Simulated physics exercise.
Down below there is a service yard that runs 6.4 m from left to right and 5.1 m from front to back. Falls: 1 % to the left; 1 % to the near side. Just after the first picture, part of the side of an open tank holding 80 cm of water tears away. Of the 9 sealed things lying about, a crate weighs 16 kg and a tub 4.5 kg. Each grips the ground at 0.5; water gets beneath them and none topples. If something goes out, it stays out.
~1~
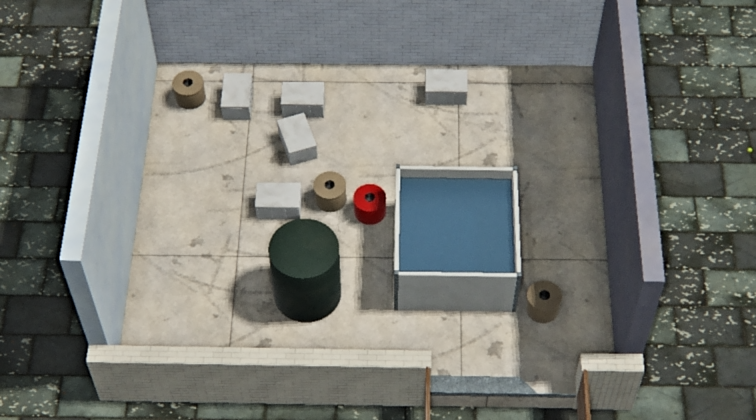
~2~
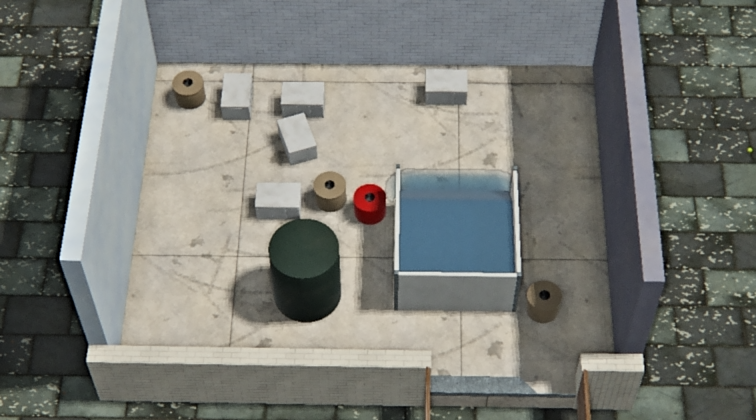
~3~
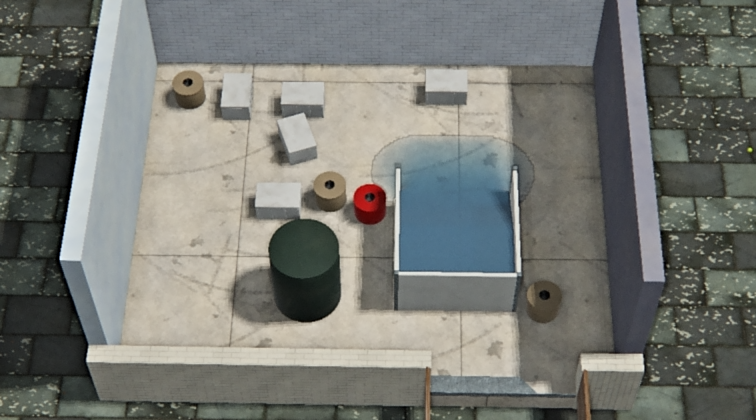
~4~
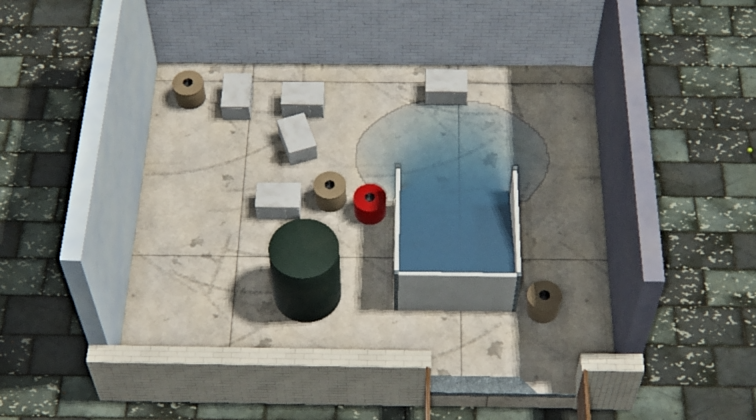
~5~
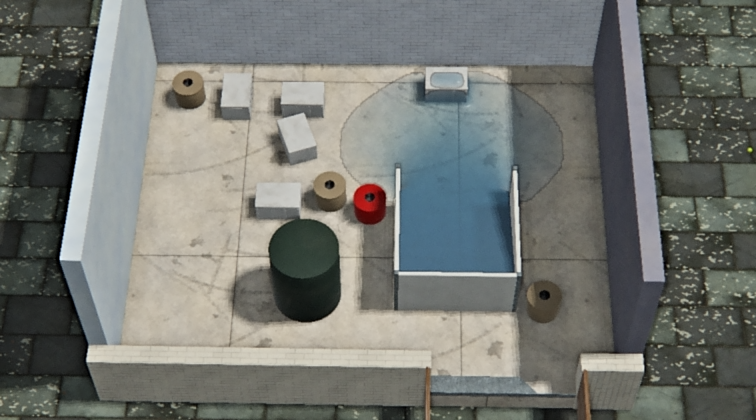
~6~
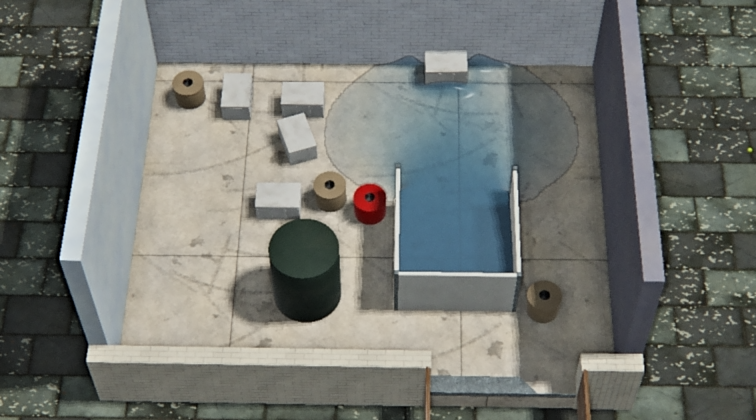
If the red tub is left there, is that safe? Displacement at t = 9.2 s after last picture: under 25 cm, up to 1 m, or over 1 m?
Almost still.
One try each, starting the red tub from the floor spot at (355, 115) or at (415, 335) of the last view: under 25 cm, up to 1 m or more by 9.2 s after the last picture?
From the first place it goes well off; from the second it goes well off.
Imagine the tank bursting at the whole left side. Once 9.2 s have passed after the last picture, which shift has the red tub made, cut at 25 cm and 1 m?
In that case the red tub gets carried off.
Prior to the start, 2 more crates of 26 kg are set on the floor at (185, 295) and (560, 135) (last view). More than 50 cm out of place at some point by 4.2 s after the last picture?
Lab note - ordered: Below threshold / above threshold.
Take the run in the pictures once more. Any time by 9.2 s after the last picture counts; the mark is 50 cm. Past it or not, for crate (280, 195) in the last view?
Within.
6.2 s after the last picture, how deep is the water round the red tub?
About 2 cm.
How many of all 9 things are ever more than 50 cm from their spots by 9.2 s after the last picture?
By my tally, 7.
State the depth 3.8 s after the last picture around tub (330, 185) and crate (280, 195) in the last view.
I'd estimate 3 cm for the first and 2 cm for the second.
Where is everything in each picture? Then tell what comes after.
In the first frame, the red tub at (370, 197) rests on the ground; water covers 2.4 m2; 0 of 9 have shifted.
In the second frame, the red tub at (370, 197) rests on the ground; water covers 3.4 m2; 0 of 9 have shifted.
In the third frame, the red tub at (370, 197), on the bottom; 4.7 m2 under water; 0 of 9 have shifted.
In the fourth frame, the red tub at (370, 197) rests on the ground; 6.4 m2 under water; 0 of 9 have shifted.
In the fifth frame, the red tub at (370, 197), on the bottom; 8.2 m2 under water; 0 of 9 have shifted.
In the sixth frame, the red tub at (370, 197) rests on the ground; 9.8 m2 under water; 1 of 9 have shifted.
Then, 1.2 s after the last picture the red tub is near (370, 197), 0.0 m from its start, aground; 0 of 9 are out; 1 afloat.
Then, 3.8 s after the last picture the red tub is near (370, 197), 0.0 m from its start, aground; 1 of 9 are out; 2 afloat.
Then, 6.2 s after the last picture the red tub is near (370, 200), 0.0 m from its start, aground; 1 of 9 are out; 3 afloat.
Then, 9.2 s after the last picture the red tub is near (369, 199), 0.0 m from its start, aground; 1 of 9 are out; 5 afloat.
